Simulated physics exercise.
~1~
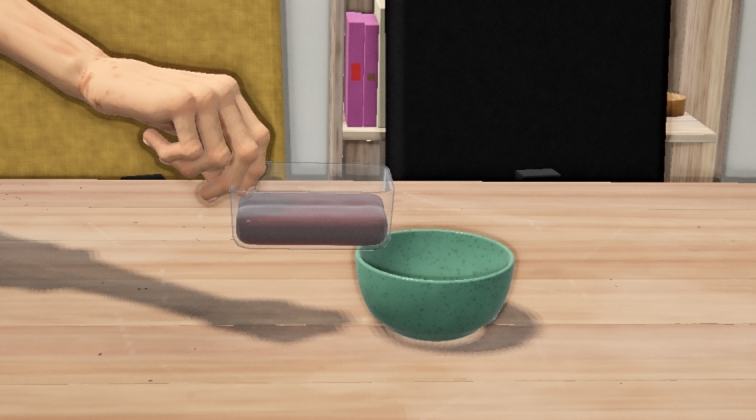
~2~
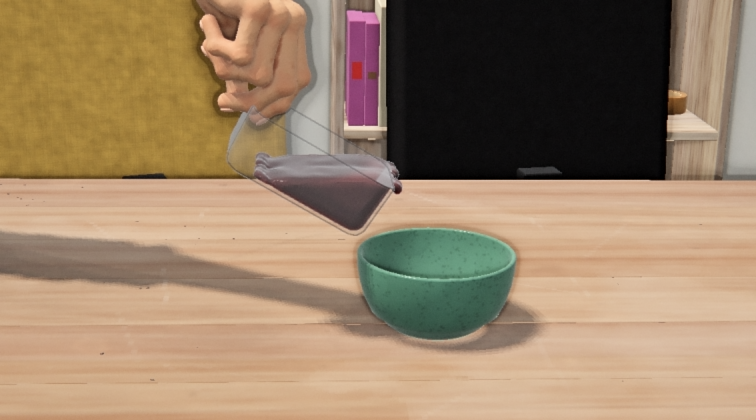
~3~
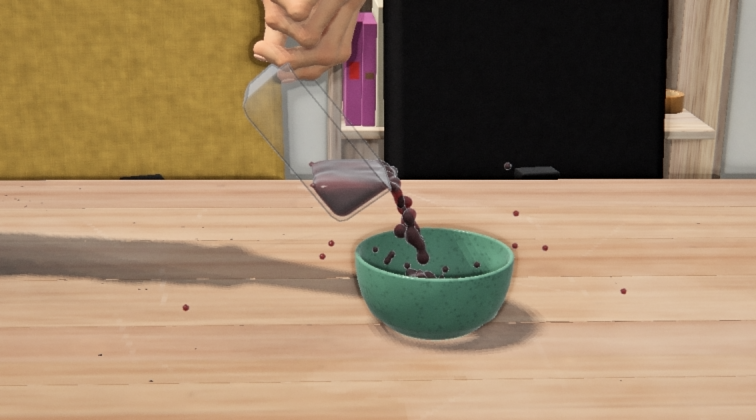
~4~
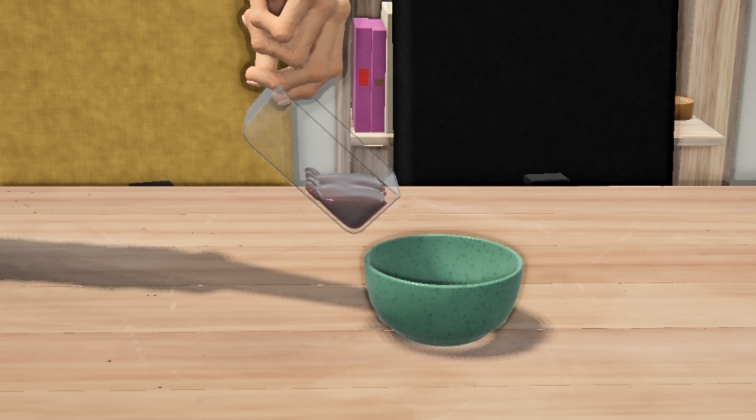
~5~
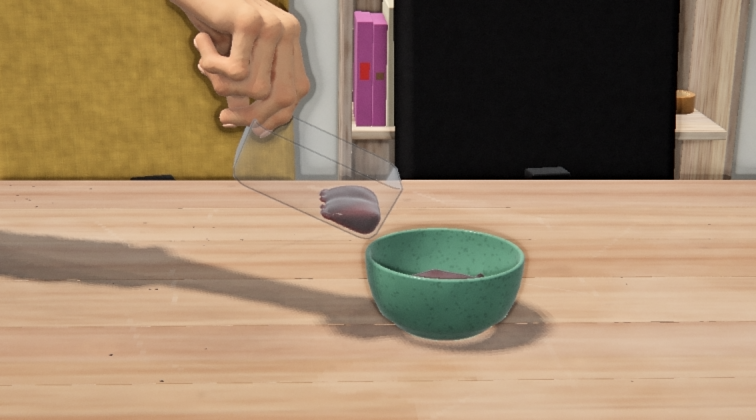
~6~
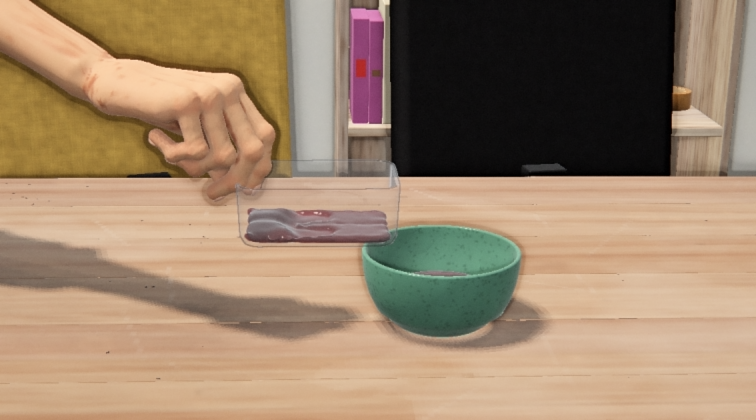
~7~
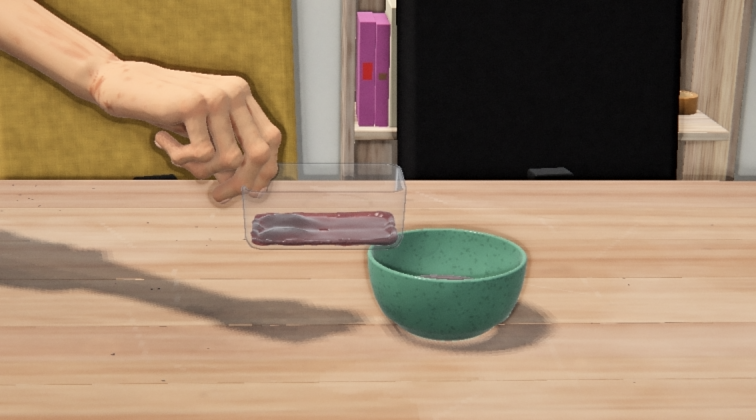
A hand at the upper left holds a clear, open container of dark purplish-red liquid above a pale wooden table, seen from the front in a slightly swaying view. To its right sits a green speckled bowl, with a mustard panel, a black panel and shelves behind. The hand rises and tips the container rightward until liquid runs into the bowl, with small drops scattering around it. It eases back, then lowers the container, still tilted. Finally the container is level again beside the bowl, a shallow layer left inside and some liquid in the bowl.
